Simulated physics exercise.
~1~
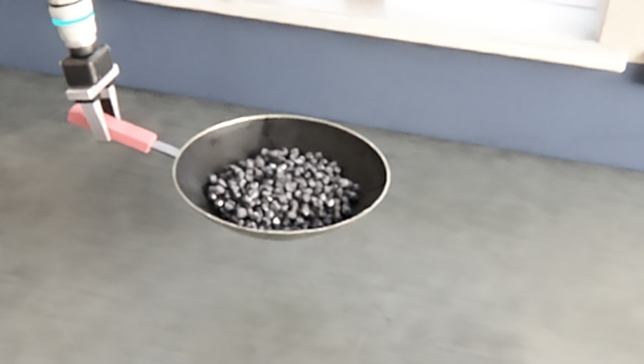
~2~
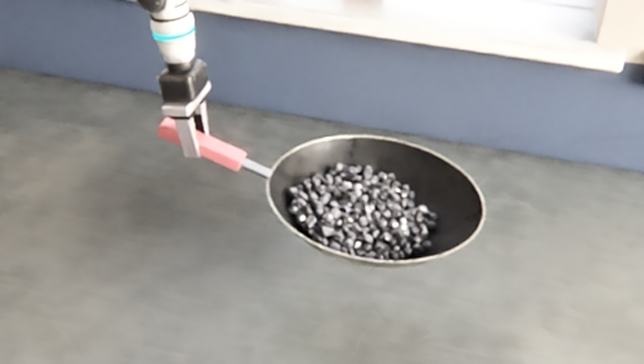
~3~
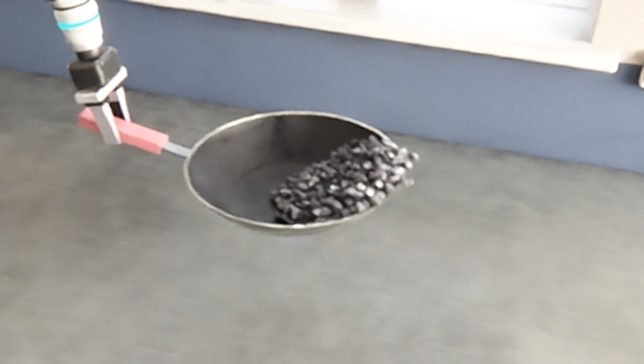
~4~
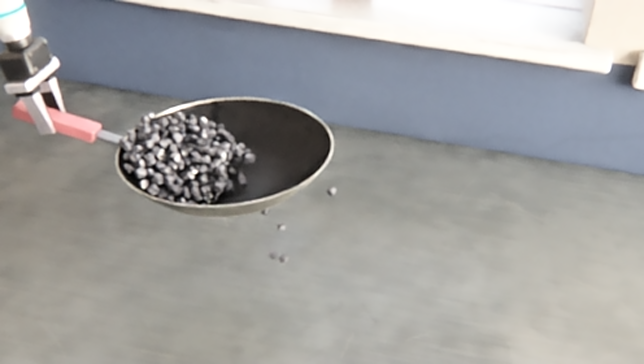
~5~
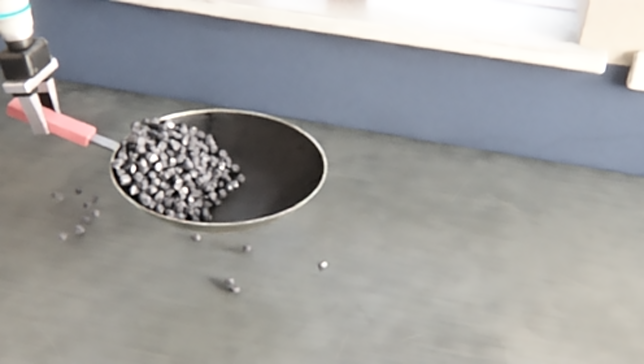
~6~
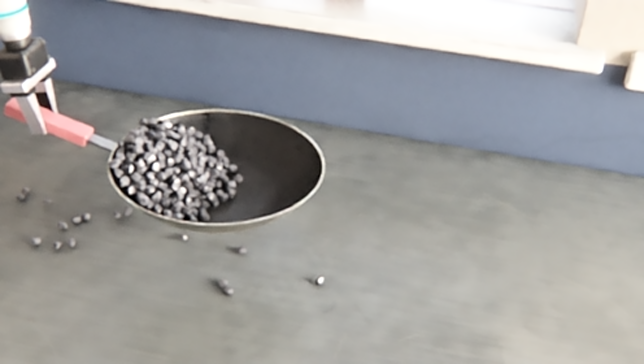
We see a robot hand holding a black wok of dark pebbles by its red handle, moving it right and then back left. The pebbles slide to the right rim, then heap on the left, and a few spill onto the grey surface while most stay in the wok.
